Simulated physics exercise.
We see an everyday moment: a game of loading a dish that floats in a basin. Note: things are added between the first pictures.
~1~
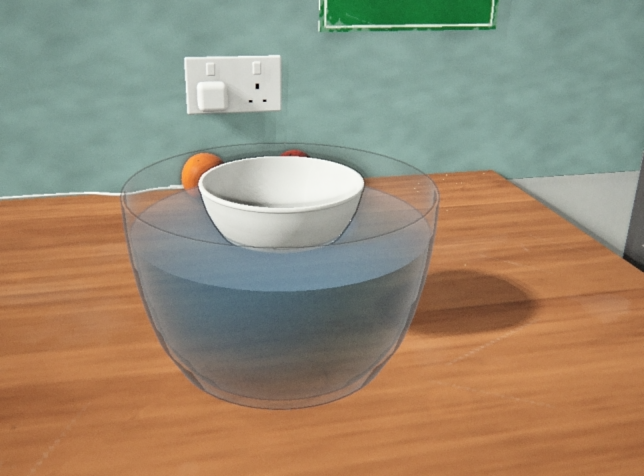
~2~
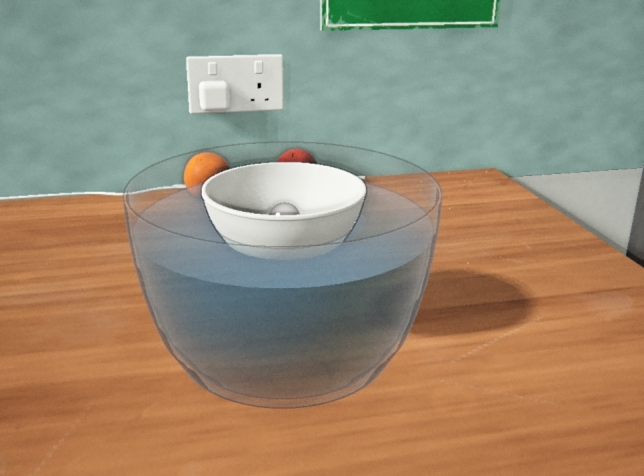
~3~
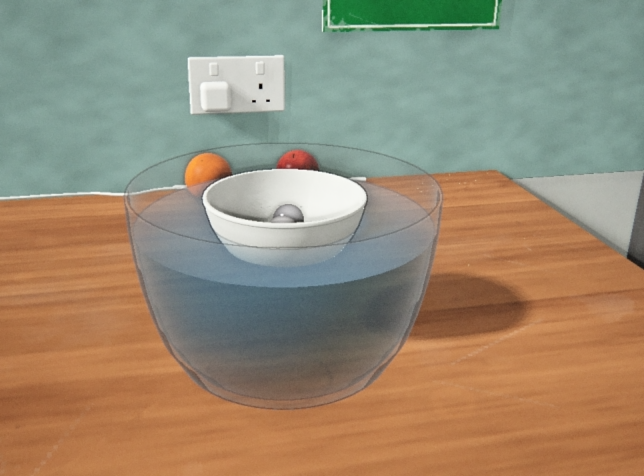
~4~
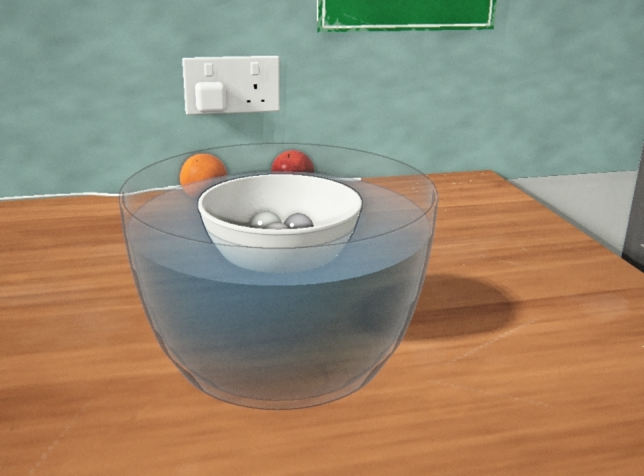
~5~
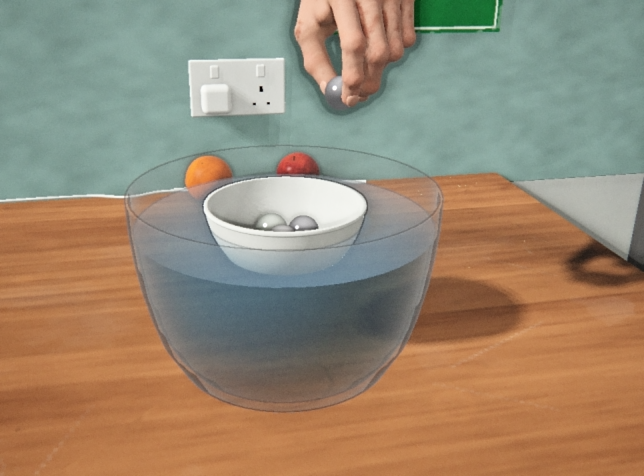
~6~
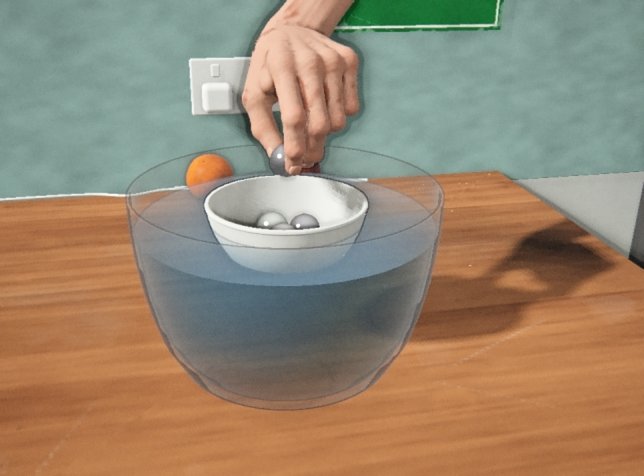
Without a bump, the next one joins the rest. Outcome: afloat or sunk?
Afloat.
Shortly, the steel ball is in and the dish dips.
Then, it steadies; about a fifth of its side above the surface.
At the finish, the dish floats; about a fifth of its side above the surface.
